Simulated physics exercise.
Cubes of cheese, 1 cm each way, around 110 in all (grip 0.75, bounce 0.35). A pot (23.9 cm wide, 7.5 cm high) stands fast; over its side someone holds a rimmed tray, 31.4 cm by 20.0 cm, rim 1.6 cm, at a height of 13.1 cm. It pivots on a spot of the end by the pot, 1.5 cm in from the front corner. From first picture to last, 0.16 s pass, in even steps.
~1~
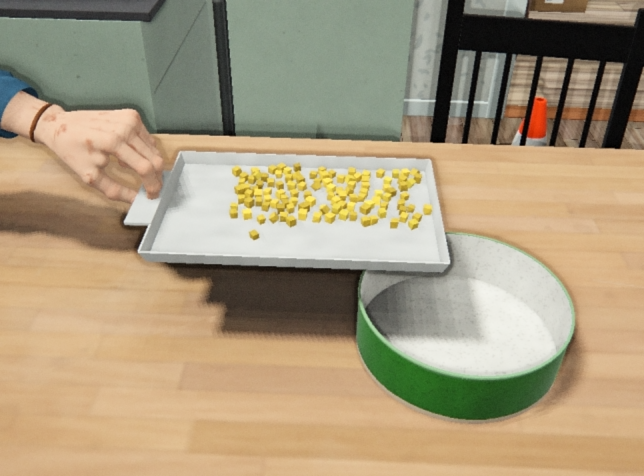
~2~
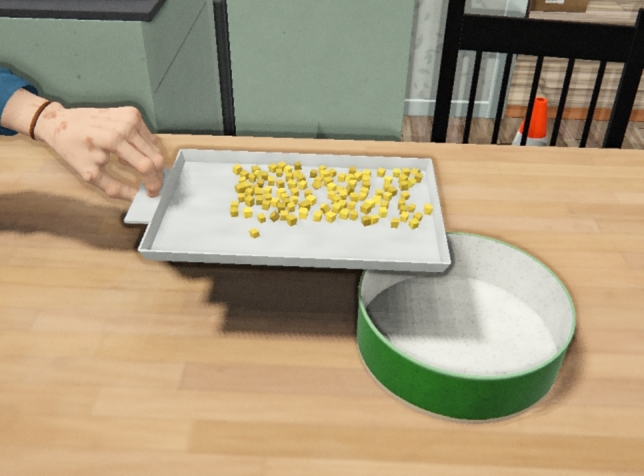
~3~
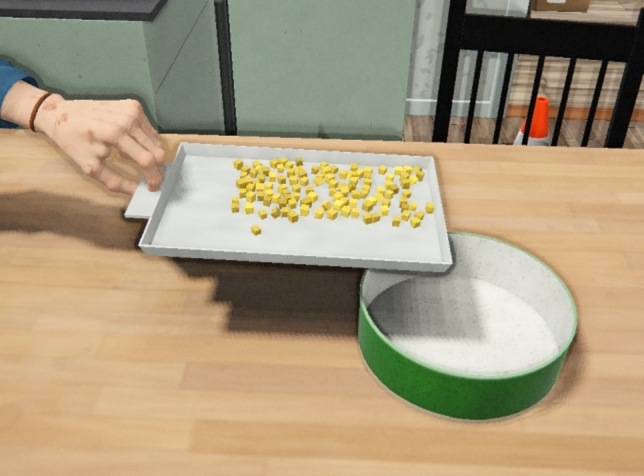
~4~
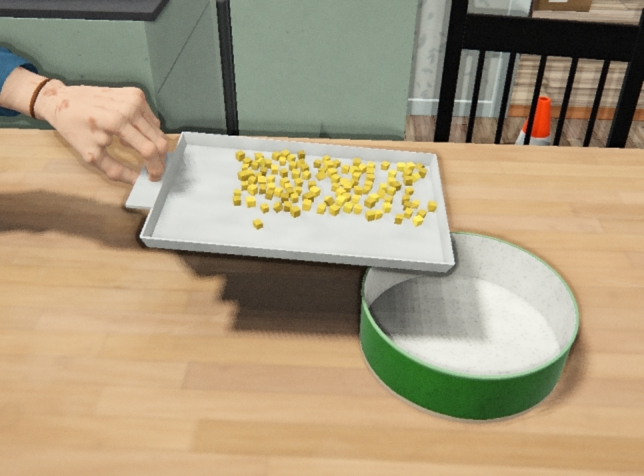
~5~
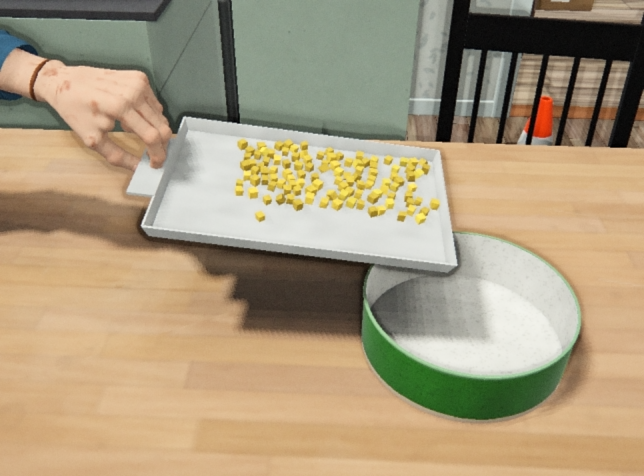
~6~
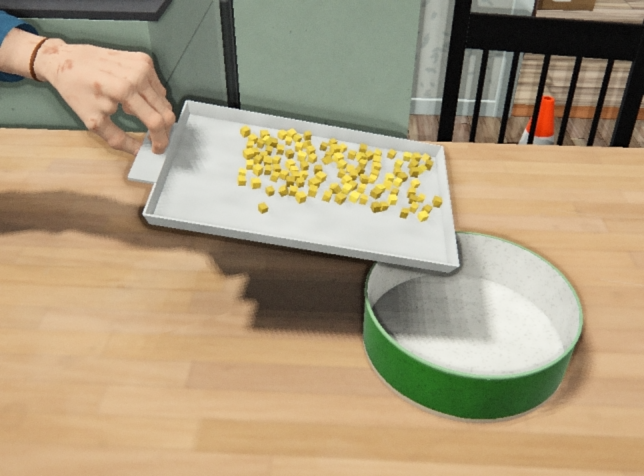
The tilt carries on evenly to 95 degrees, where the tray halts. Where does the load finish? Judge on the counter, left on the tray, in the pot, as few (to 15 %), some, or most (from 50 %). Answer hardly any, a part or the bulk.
Counter: Hardly any, tray: Hardly any, pot: The bulk.
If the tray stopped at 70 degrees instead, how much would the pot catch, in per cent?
In that case some 85 per cent.
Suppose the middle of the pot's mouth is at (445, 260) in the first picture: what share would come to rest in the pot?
About 50 per cent.
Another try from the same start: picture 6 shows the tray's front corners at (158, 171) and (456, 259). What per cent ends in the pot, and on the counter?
Pot 45, counter 55.
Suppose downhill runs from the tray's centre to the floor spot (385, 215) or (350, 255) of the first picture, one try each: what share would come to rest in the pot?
About 70 and 85 per cent.
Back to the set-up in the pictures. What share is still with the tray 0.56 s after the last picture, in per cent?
Some 70 per cent of the load.
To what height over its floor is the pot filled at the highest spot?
Roughly 2.0 cm.
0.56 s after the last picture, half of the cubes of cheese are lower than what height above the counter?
About 16 cm.
Then, 0.34 s after the last picture, tilt 53 degrees; the tray holds 100 %, the pot 0 %.
Then, 0.56 s after the last picture, tilt 79 degrees; the tray holds 70 %, the pot 5 %.
Then, 0.90 s after the last picture, tilt 95 degrees; the tray holds 0 %, the pot 95 %.
In the end, counter 0 %, tray 0 %, pot 100 %.
